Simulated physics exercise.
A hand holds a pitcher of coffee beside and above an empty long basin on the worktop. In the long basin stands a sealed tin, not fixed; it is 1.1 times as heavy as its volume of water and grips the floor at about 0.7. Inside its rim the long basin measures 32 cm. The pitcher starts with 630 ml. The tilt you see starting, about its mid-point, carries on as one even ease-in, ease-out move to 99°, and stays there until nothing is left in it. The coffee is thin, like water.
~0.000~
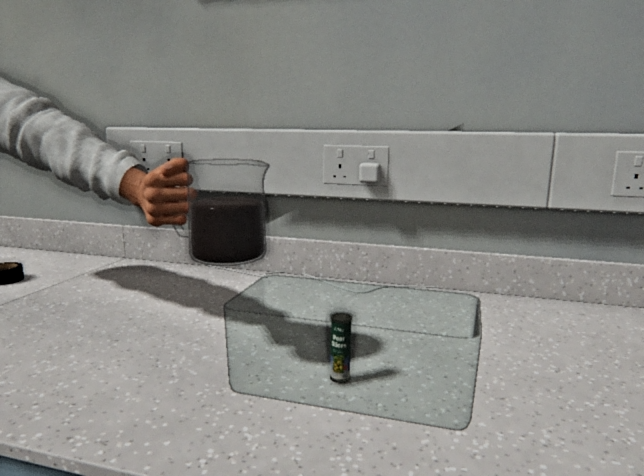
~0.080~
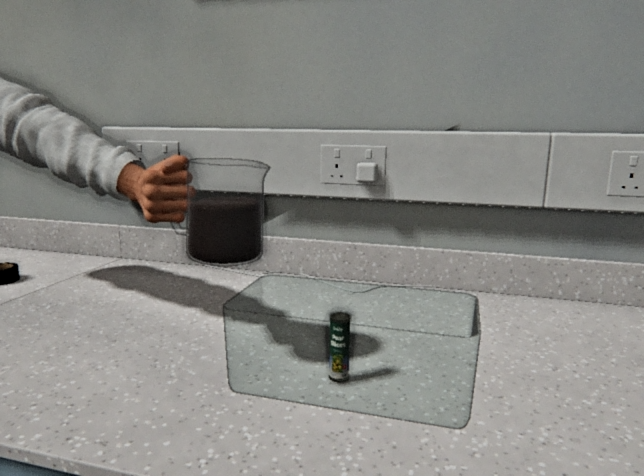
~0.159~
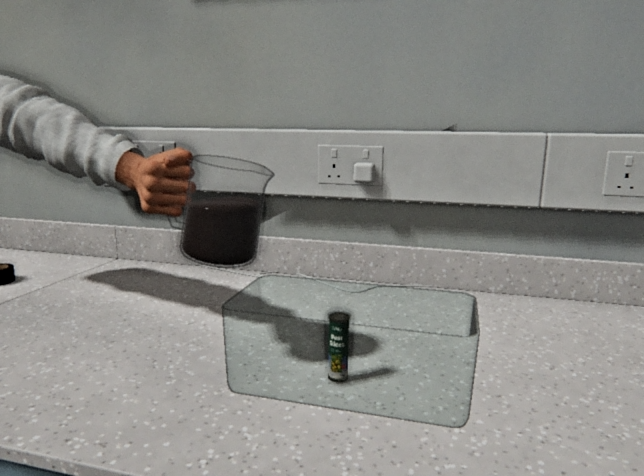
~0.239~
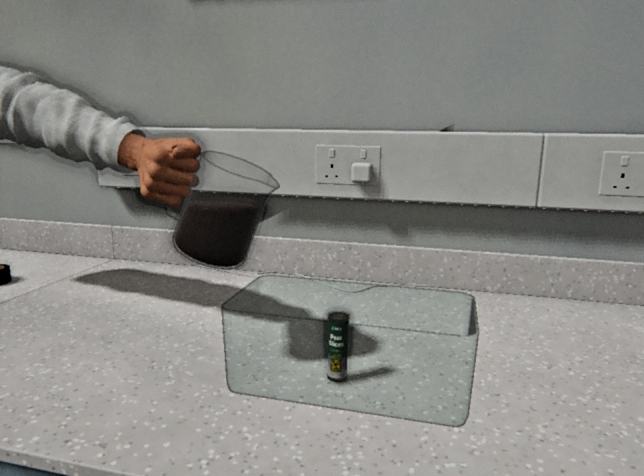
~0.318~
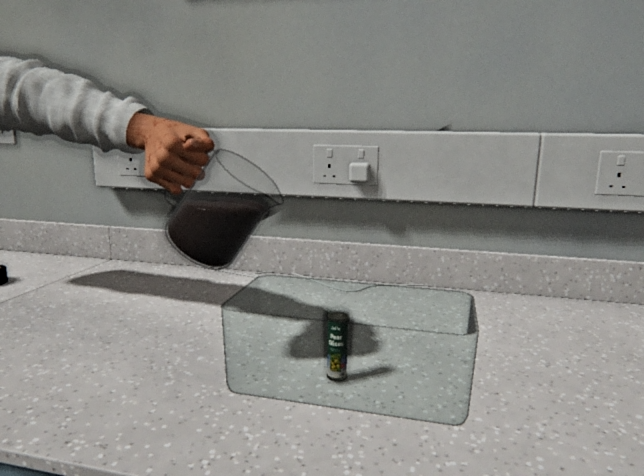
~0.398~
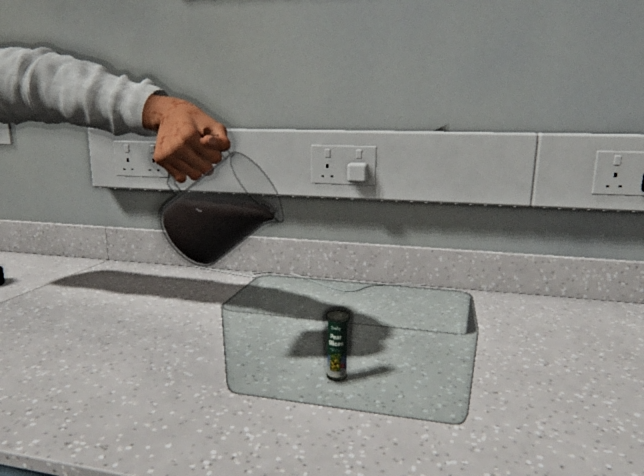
On a speckled worktop against a grey wall with sockets, a hand holds a glass pitcher of dark liquid above and left of a clear basin with a small tin, then steadily tilts the pitcher rightward to a steep angle.
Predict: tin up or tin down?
It goes over.
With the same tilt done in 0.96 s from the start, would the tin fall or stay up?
The tin goes over.
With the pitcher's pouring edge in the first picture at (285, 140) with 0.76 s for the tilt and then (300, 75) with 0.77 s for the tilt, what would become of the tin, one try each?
First it falls; then it remains upright.
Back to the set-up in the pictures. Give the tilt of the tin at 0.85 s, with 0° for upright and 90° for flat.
Near 0° from upright.
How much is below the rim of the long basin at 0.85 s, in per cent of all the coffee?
Near 56 in a hundred.
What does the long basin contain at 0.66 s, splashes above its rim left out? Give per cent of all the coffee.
About 10 per cent.
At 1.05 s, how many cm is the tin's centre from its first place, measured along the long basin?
Some 4 cm.
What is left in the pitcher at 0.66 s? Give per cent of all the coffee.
Some 70 per cent.
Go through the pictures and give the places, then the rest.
It leans 0°; its right rim is at (269, 165); the coffee meets the walls at (198, 200) and (261, 204); the long basin's rim runs from (245, 291) to (480, 317); the tin's top is at (341, 320), in the first picture.
It leans 3°; its right rim is at (269, 167); the coffee meets the walls at (196, 201) and (260, 203), in the second picture.
It leans 10°; its right rim is at (273, 174); the coffee meets the walls at (195, 202) and (260, 203), in the third picture.
It leans 22°; its right rim is at (279, 186); the coffee meets the walls at (190, 206) and (261, 206), in the fourth picture.
It leans 36°; its right rim is at (283, 203); the coffee meets the walls at (181, 211) and (265, 208), in the fifth picture.
It leans 52°; its right rim is at (283, 221); the coffee meets the walls at (174, 202) and (274, 213), in the sixth picture.
After 0.66 s the tilt is 94° and 70 per cent is still to pour; the tin stands where it began.
After 0.85 s the tilt is 99° and 30 per cent is still to pour; the tin stands 3 cm from where it began.
After 1.05 s the tilt is 99° and 12 per cent is still to pour; the tin leans 14°.
After 1.27 s the tilt is 99° and 4 per cent is still to pour; the tin leans 38°.
In the end the tin lies on its side.
